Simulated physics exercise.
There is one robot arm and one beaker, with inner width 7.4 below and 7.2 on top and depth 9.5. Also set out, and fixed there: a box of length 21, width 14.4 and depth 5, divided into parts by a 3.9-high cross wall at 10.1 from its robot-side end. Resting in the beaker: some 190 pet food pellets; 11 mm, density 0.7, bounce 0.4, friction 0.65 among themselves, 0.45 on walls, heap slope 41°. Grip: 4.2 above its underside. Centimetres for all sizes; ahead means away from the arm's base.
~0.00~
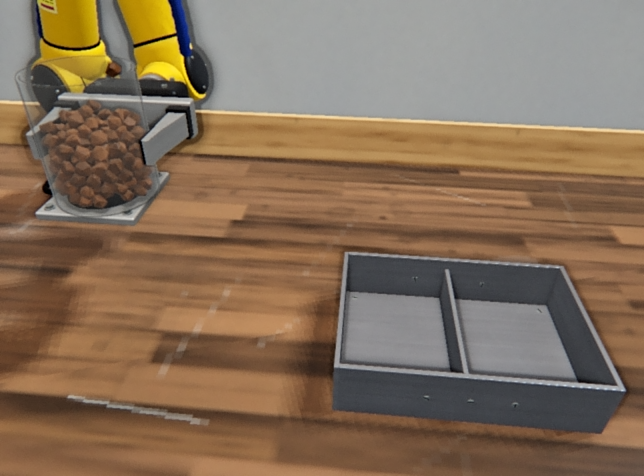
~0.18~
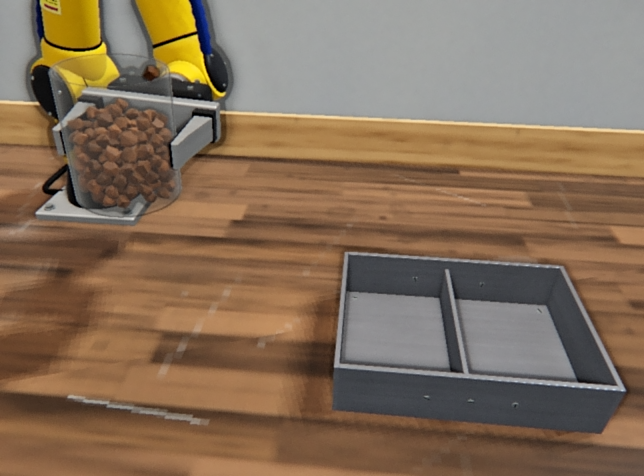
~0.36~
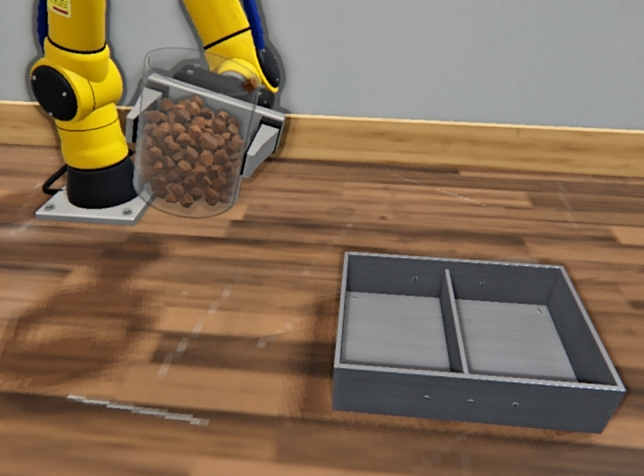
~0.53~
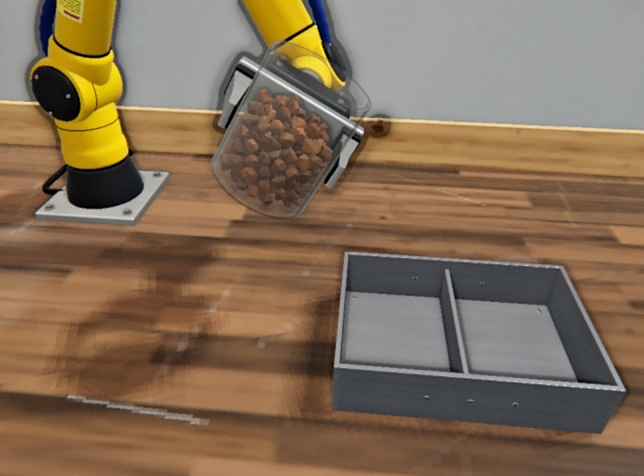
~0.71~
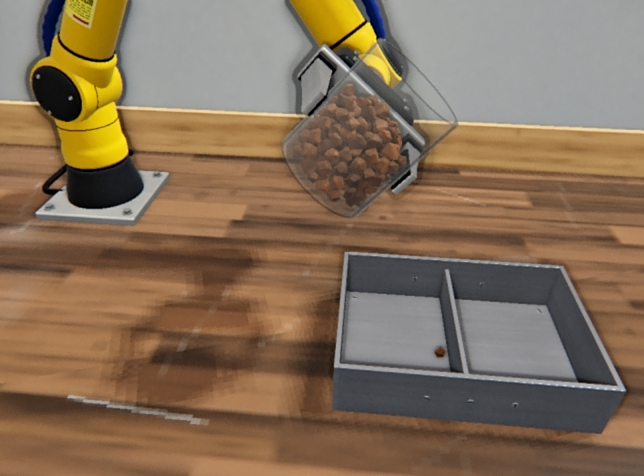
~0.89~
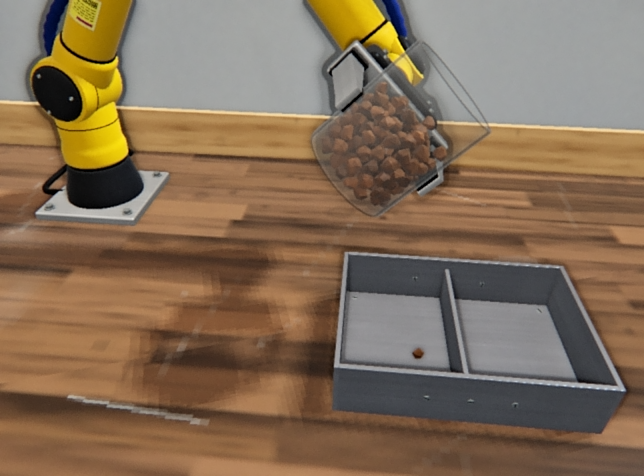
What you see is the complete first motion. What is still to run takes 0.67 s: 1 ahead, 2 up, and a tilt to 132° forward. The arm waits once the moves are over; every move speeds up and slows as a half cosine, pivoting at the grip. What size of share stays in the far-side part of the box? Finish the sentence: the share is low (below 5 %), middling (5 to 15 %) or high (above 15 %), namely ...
The share is high, above 15 %.
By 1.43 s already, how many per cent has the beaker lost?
I'd put it at some 5 percent.
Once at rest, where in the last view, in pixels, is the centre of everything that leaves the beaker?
At about (499, 349).
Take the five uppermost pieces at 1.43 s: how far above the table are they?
Around 26 cm, I reckon.
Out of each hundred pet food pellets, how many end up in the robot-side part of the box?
About 20 %.
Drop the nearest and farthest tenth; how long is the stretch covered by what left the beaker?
About 12 centimetres.
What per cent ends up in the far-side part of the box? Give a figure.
Around 80 percent.
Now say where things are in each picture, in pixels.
The first frame shows beaker middle at (95, 137), level; upper third of the load around (94, 132), from x 50 to 145, top at y 70; 186 in the beaker.
The second frame shows beaker middle at (122, 137), tilted 4° forward; upper third of the load around (120, 132), from x 75 to 170, top at y 75.
The third frame shows beaker middle at (195, 136), tilted 16° forward; upper third of the load around (188, 130), from x 145 to 250, top at y 85.
The fourth frame shows beaker middle at (288, 134), tilted 29° forward; upper third of the load around (277, 125), from x 225 to 380, top at y 95; 185 in the beaker, 1 in flight or on a rim.
The fifth frame shows beaker middle at (366, 134), tilted 41° forward; upper third of the load around (352, 123), from x 300 to 440, top at y 90; 185 in the beaker, 1 in the robot-side part.
The sixth frame shows beaker middle at (397, 134), tilted 45° forward; upper third of the load around (380, 122), from x 325 to 440, top at y 90; 185 in the beaker, 1 in the robot-side part.
After 1.16 s, tilted 75° forward, highest piece 25 above the table; 185 in the beaker, 1 in the robot-side part.
After 1.43 s, tilted 124° forward, highest piece 26 above the table; 176 in the beaker, 3 in the far-side part, 1 in the robot-side part, 6 in flight or on a rim.
After 1.76 s, tilted 132° forward, highest piece 18 above the table; 120 in the far-side part, 36 in the robot-side part, 17 in the beaker, 13 in flight or on a rim.
After 2.81 s, tilted 132° forward, highest piece 2 above the table; 152 in the far-side part, 34 in the robot-side part.
At rest, 152 in the far-side part, 34 in the robot-side part. That is 82 % in the far-side part of the box.
